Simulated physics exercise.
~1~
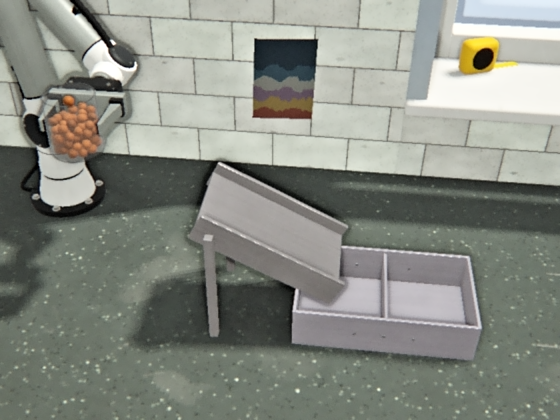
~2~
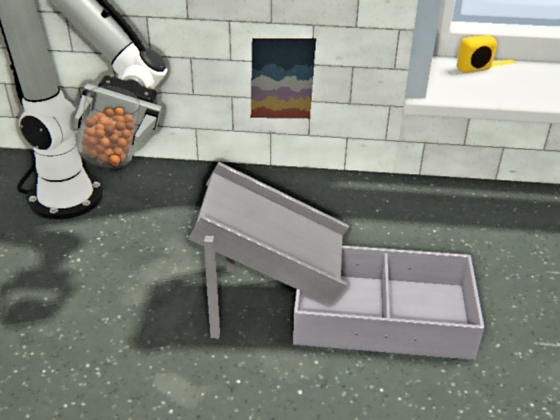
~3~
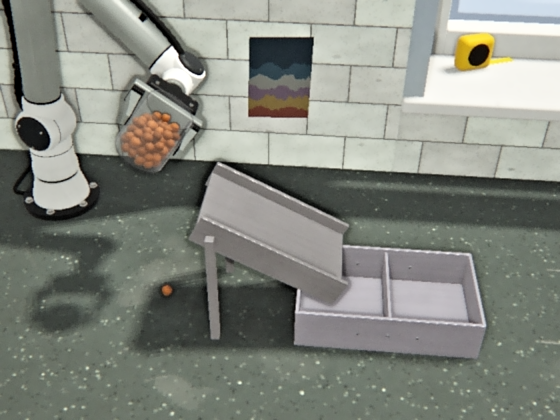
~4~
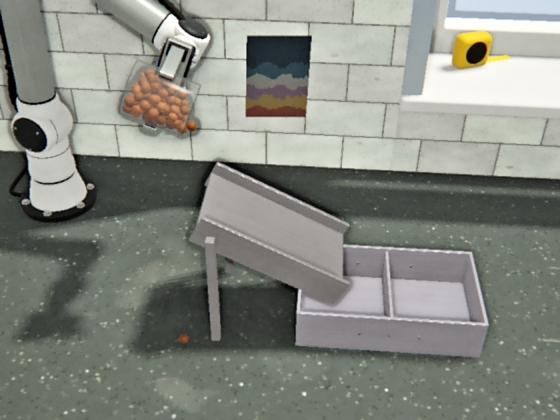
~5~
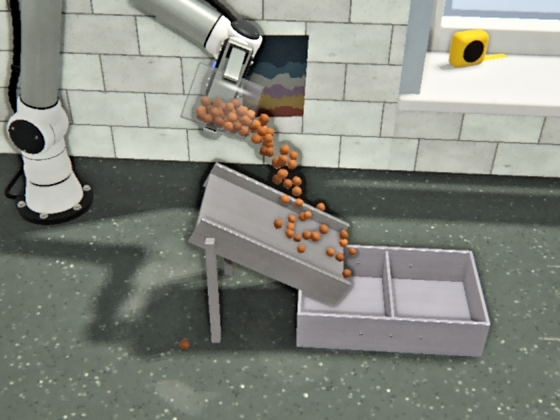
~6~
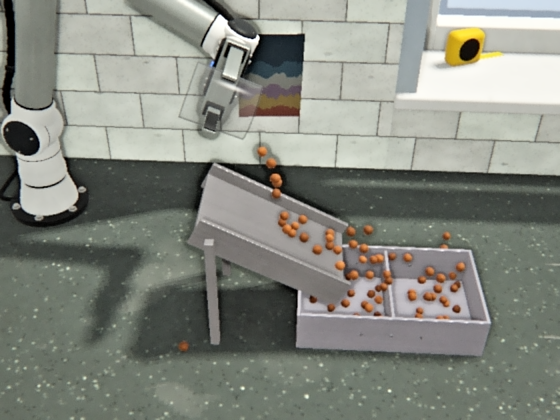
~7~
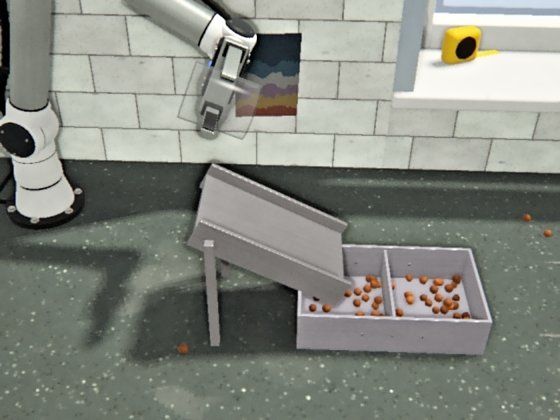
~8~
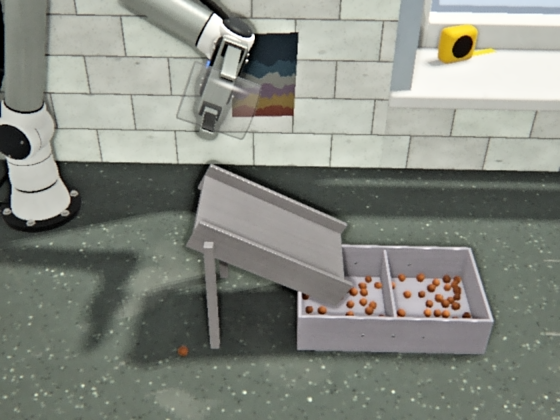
Speckled countertop by a tiled wall, a robot arm tipping brown nuts down a chute, most settling across both box compartments.
